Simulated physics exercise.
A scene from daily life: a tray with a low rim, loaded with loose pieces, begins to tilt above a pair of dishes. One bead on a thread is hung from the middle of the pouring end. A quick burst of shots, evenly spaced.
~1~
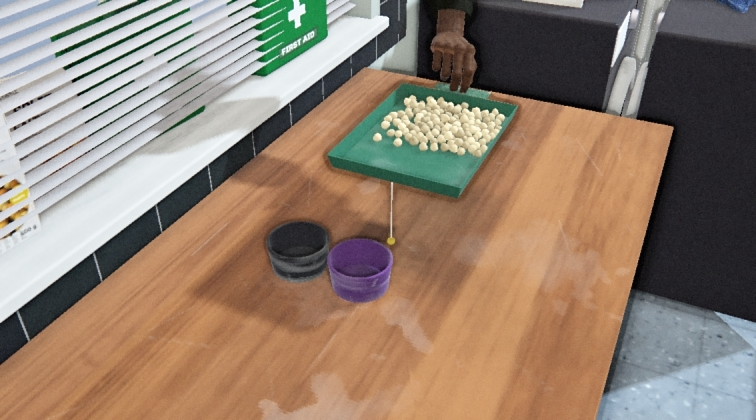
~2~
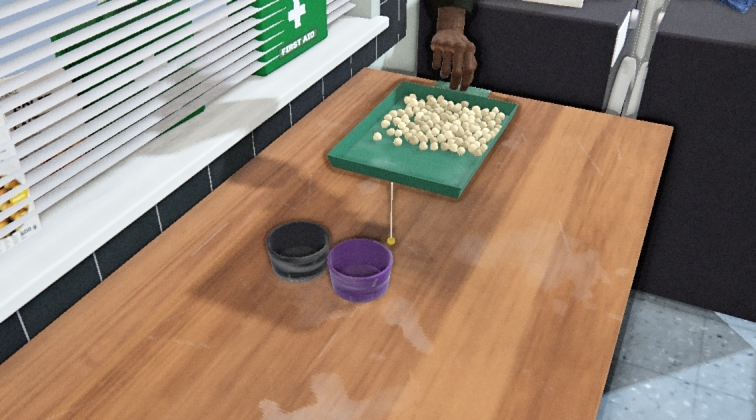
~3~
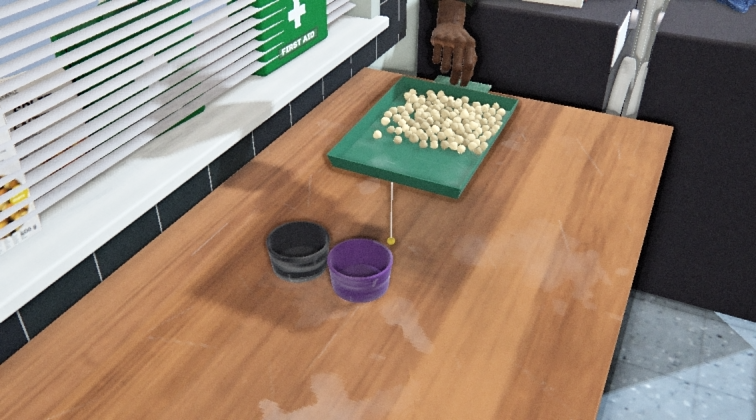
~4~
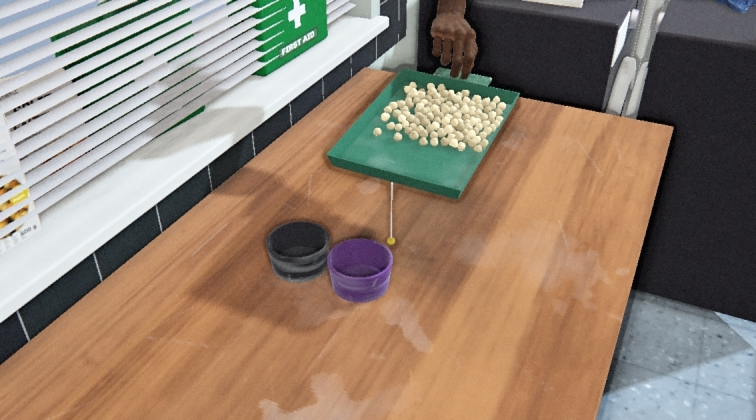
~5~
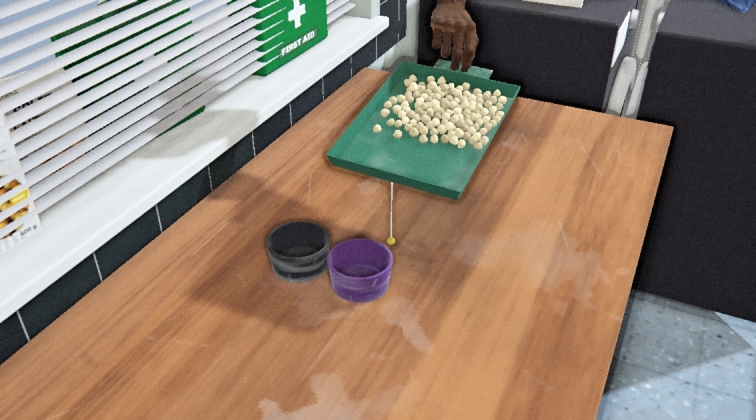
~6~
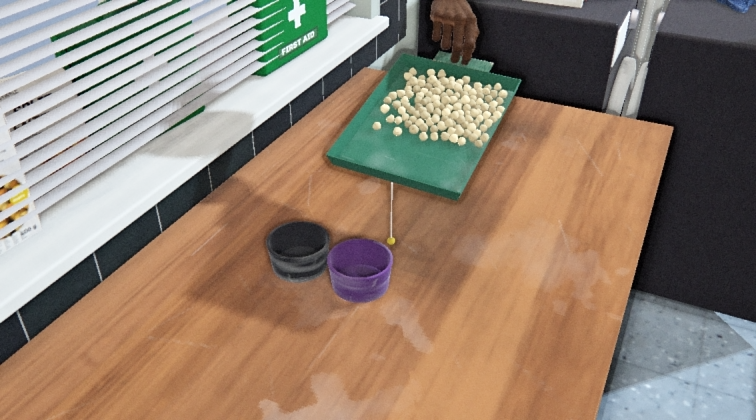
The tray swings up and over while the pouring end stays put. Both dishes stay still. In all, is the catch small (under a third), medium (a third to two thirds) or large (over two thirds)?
Small.
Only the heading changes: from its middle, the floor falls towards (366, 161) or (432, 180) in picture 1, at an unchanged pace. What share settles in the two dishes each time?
The first try would leave around 50 per cent there, the second around 0 per cent.
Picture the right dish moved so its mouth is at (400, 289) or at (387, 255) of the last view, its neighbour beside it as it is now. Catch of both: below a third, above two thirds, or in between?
The two tries come out as the middle third and below one third in turn.
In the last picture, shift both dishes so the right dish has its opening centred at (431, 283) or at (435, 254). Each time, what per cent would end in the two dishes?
In order: 70 percent and 0 percent.
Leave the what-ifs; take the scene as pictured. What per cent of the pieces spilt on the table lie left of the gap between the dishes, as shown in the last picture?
It amounts to some 10 percent.
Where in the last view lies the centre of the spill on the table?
Roughly at (418, 322).
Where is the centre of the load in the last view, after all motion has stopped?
Near (416, 317).
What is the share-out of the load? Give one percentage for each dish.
Roughly: Left 0 %, right 10 %.
Just after the last frame, tray tipped steeply; almost all on the tray; just a few in the right dish; just a few outside both; just a few in the air.
A moment on, tray tipped right over; the larger part on the tray; just a few in the right dish; about a tenth outside both; about a tenth in the air.
Further on, tray tipped past a quarter turn; about a tenth in the right dish; almost all outside both.
When it is over, tray tipped past a quarter turn; about a tenth in the right dish; not one in the left dish; almost all outside both.
